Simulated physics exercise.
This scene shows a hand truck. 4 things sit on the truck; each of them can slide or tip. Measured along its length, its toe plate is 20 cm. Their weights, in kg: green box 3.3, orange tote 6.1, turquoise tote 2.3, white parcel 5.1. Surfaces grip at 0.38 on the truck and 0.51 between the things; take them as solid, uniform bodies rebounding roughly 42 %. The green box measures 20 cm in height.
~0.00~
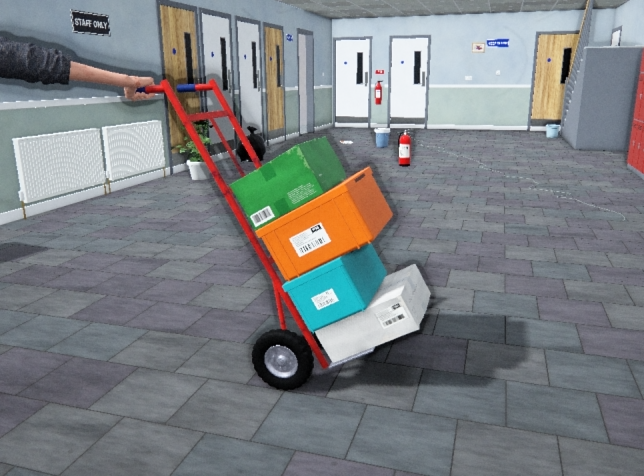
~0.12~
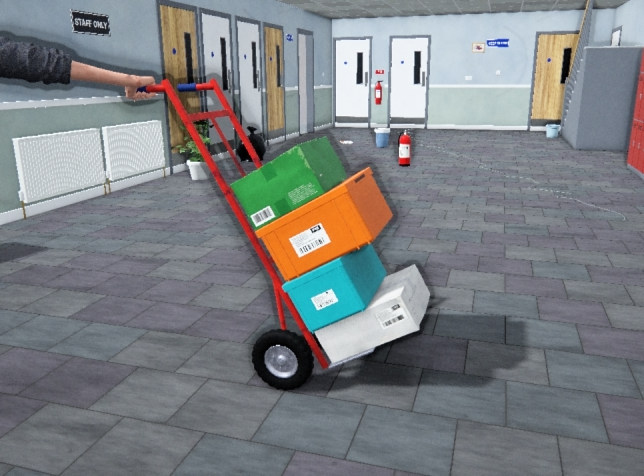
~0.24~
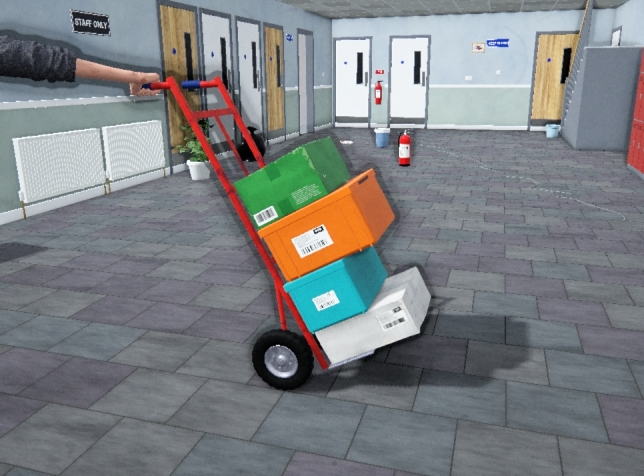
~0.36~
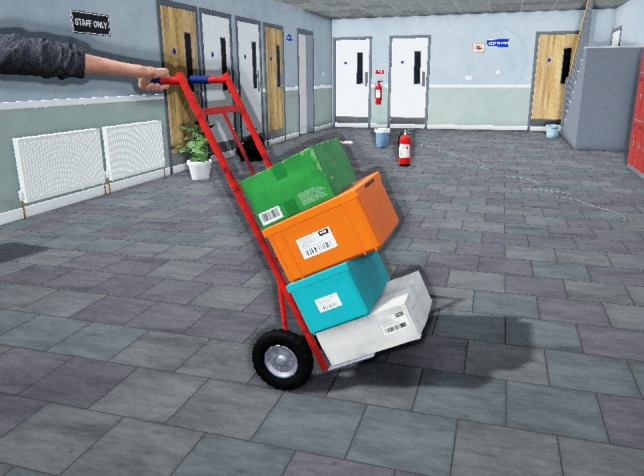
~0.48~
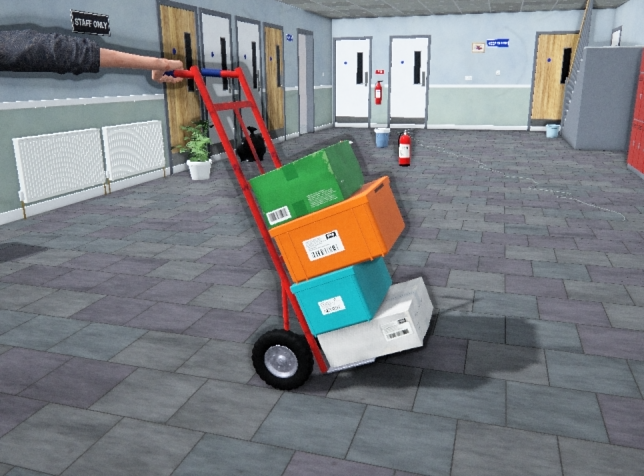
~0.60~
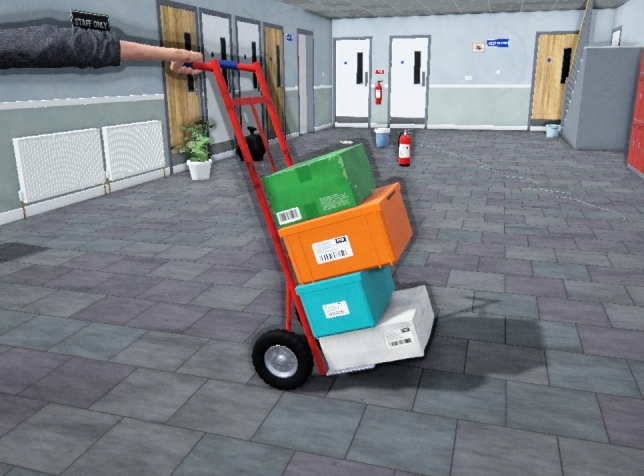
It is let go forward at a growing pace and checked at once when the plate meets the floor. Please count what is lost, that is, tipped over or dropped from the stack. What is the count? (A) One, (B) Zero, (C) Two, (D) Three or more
(D) Three or more.
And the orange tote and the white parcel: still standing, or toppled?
Well, the orange tote tumbles down, and the white parcel holds steady.
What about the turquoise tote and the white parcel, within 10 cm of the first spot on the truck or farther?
As for the turquoise tote, it winds up somewhere else, and the white parcel remains where it was.
After 1.30 s, truck upright; green box 15° off its base near (420, 206); orange tote 15° off its base near (414, 261); turquoise tote 15° off its base.
After 1.70 s, truck upright; green box and orange tote now dropped from the stack; turquoise tote 53° off its base; white parcel 4° off its base.
After 2.00 s, truck upright; turquoise tote upside down; white parcel 4° off its base.
In the end (2.7 s), dropped from the stack, green box and orange tote; toppled on the truck, turquoise tote; white parcel under 10 cm from the start. At the end, from the last picture's camera, green box near (628, 366), orange tote near (546, 341).
